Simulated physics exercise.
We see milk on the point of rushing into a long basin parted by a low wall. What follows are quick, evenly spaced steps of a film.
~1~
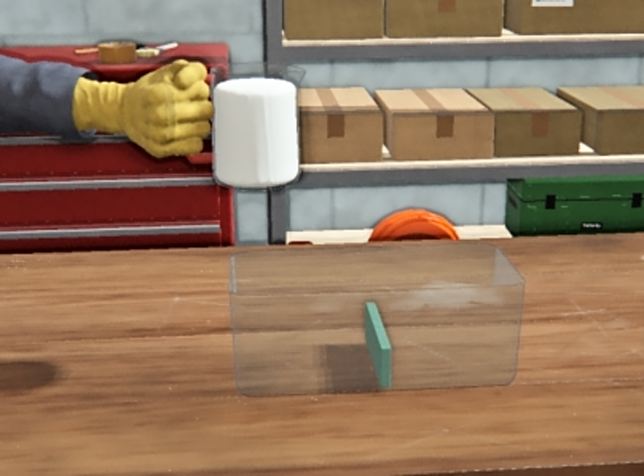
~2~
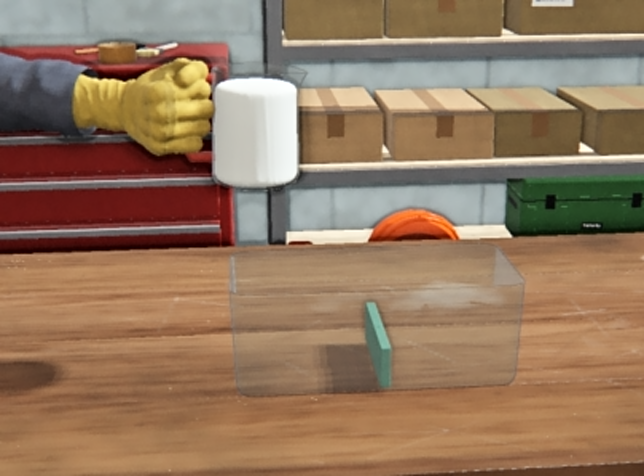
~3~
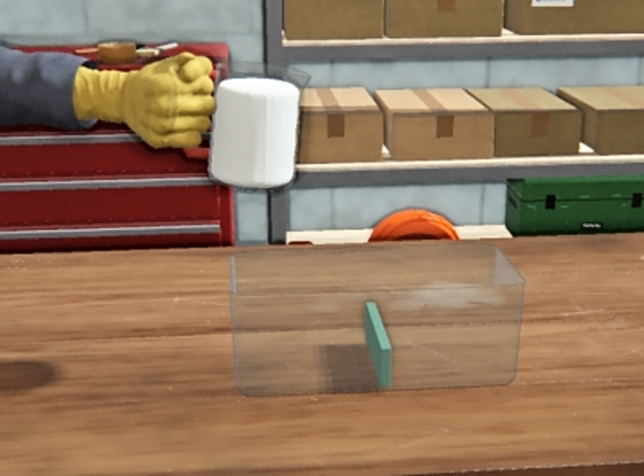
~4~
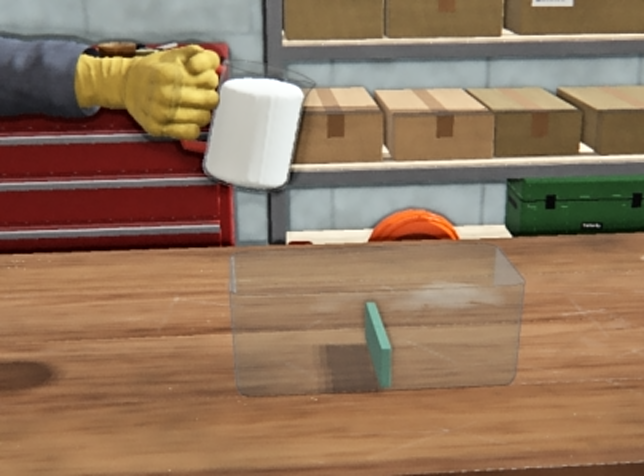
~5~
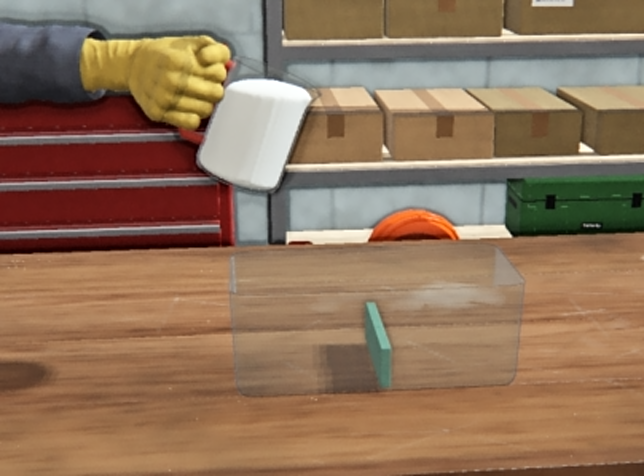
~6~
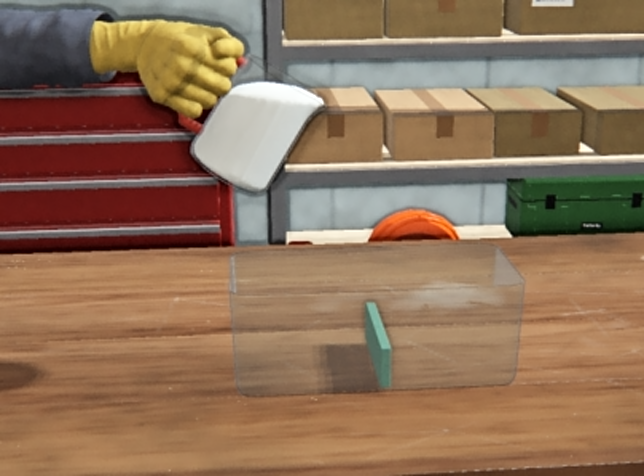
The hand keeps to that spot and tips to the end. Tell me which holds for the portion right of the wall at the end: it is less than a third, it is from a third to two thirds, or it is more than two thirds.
The share right of the wall will be large, beyond two thirds.
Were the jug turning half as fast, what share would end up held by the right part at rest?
It comes to some 85 per cent.
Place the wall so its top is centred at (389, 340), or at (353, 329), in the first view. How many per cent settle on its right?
Try 1: Some 75 %; try 2: 90 %.
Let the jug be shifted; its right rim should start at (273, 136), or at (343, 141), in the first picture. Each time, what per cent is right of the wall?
Near 5 in a hundred first, near 95 in a hundred second.
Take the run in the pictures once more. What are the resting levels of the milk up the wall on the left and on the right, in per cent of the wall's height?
10 % left, 50 % right.
A moment on, the jug is tipped on its side and 69 per cent is still to pour, 1 is left of the wall and 4 right of it.
Next, the jug is tipped on its side and 31 per cent is still to pour, 1 is left of the wall and 42 right of it.
Then the jug is tipped on its side and 13 per cent is still to pour, 2 is left of the wall and 74 right of it.
Later the jug is tipped on its side and 5 per cent is still to pour, 6 is left of the wall and 85 right of it.
In the end 12 per cent lies left of the wall, 86 right of it and 1 outside.
